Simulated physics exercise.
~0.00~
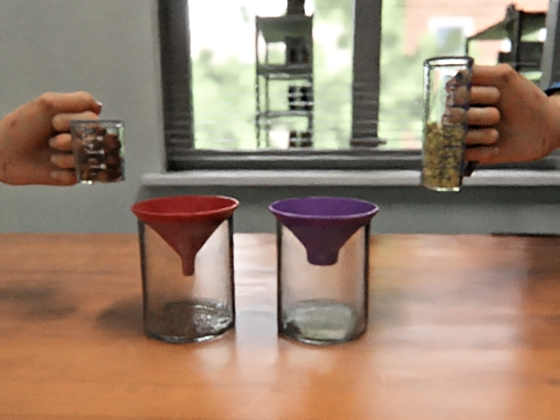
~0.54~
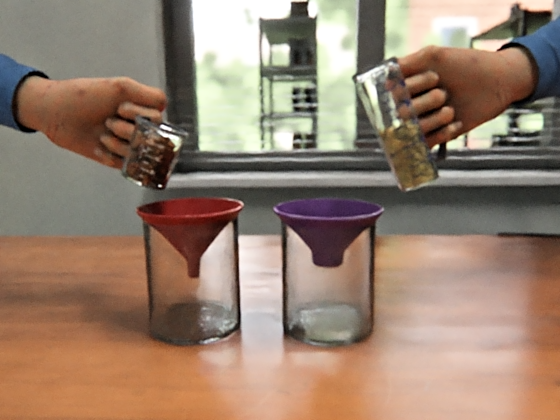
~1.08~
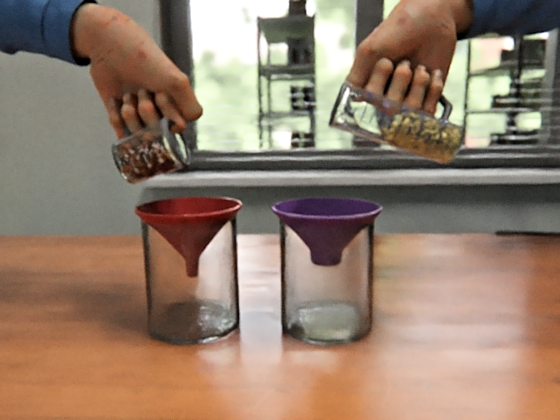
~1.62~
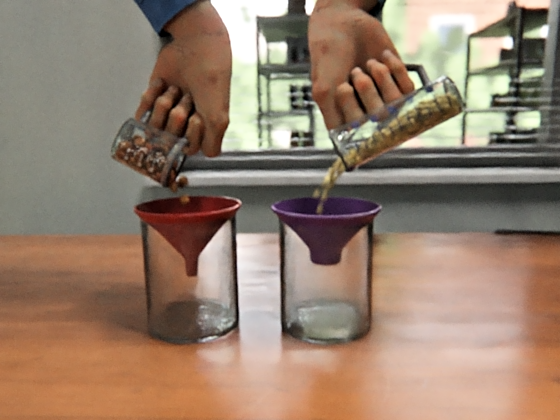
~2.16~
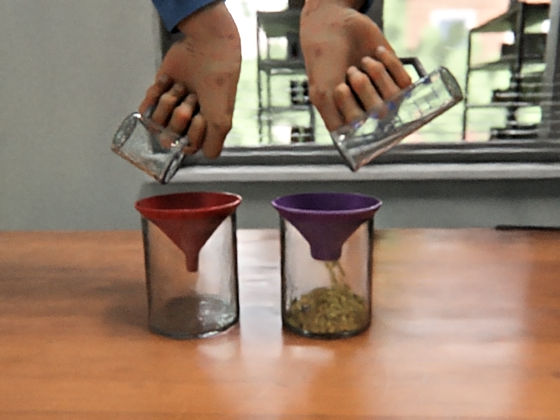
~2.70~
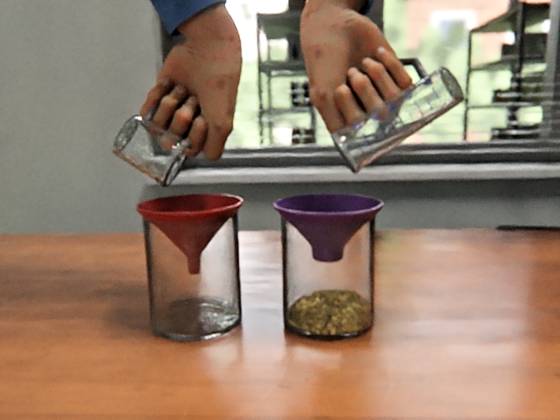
Two clear glass jars stand side by side on a wooden table, a red funnel in the left one and a purple funnel in the right, seen from the front with a window behind. A hand on each side holds a small glass cup, the left with reddish-brown pieces, the right with greenish-yellow ones. The hands move inward and tip the cups over the funnels, and both loads pour out. The greenish-yellow pieces run through the purple funnel and settle in a low heap. The cups end up empty, while the left load stays stuck in the red funnel, with none down in its jar.
